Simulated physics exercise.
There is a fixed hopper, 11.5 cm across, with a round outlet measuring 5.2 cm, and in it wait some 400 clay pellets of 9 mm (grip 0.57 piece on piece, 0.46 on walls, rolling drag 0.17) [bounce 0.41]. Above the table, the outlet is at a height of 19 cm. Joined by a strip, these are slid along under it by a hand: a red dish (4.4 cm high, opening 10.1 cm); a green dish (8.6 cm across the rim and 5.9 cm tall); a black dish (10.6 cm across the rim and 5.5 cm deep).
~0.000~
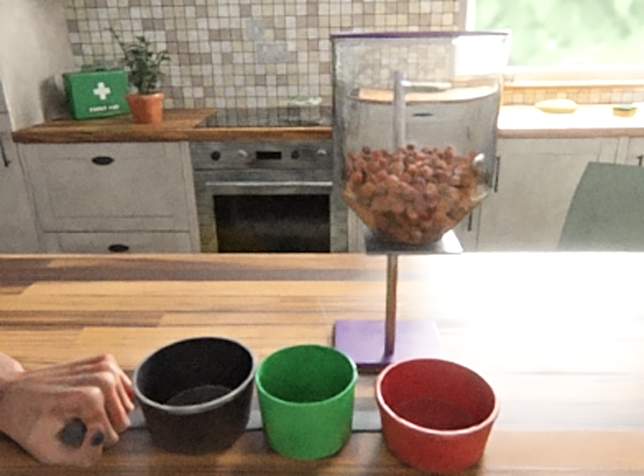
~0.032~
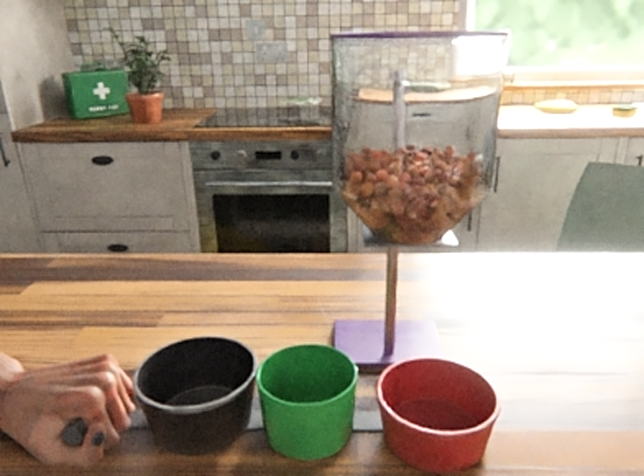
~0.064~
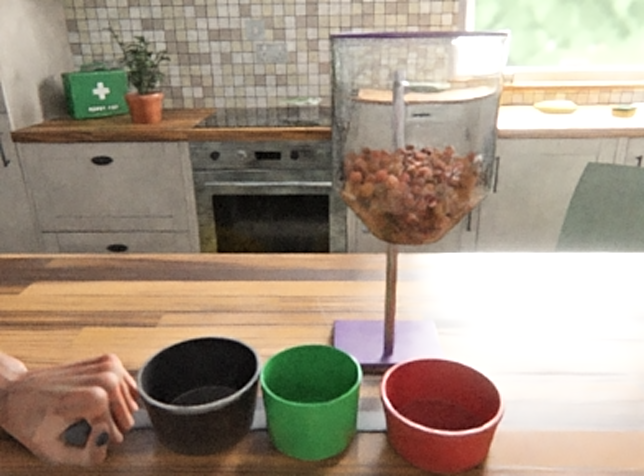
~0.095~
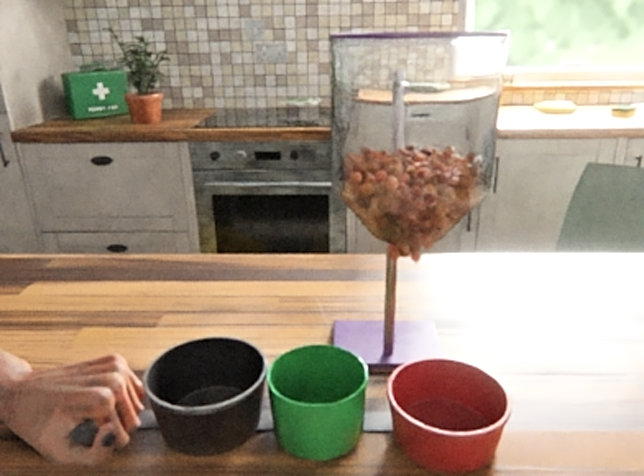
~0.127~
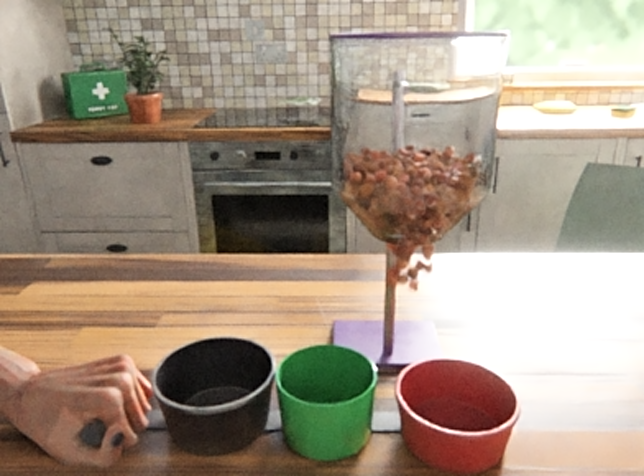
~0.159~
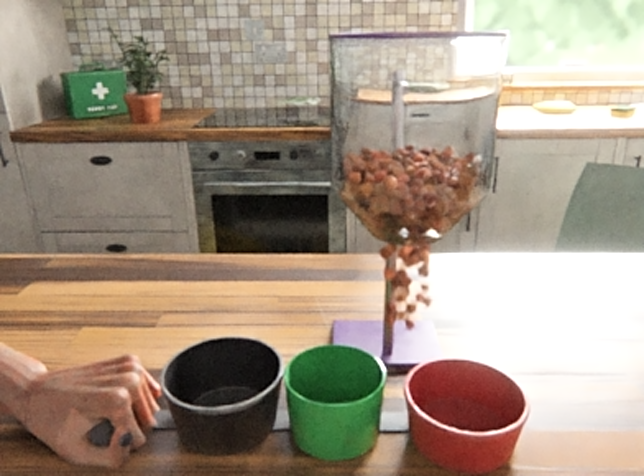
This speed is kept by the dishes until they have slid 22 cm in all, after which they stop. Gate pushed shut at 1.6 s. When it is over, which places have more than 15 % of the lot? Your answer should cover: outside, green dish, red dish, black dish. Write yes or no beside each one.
Outside no, green dish yes, red dish no, black dish yes.
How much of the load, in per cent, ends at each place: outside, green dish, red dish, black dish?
Outside 5 %, green dish 45 %, red dish 0 %, black dish 50 %.
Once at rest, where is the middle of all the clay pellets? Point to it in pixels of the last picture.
About (481, 411).
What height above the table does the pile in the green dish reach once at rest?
4.5 cm, roughly.
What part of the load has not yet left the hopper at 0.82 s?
Around 5 in a hundred, I reckon.
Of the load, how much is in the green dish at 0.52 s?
40 per cent.
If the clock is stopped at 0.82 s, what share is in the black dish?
Roughly 30 percent.
After 0.52 s, hopper 45 %, green dish 40 %, in the air 15 %; middle of all pieces on or above the table near (419, 309).
After 0.82 s, black dish 30 %, outside 5 %, hopper 5 %, green dish 45 %, in the air 10 %; middle of all pieces on or above the table near (459, 385).
After 1.09 s, black dish 50 %, outside 5 %, green dish 45 %; middle of all pieces on or above the table near (489, 409).
After 1.35 s, black dish 50 %, outside 5 %, green dish 45 %; middle of all pieces on or above the table near (489, 410).
At rest (2.2 s), black dish 50 %, red dish 0 %, outside 5 %, hopper 0 %, green dish 45 %.
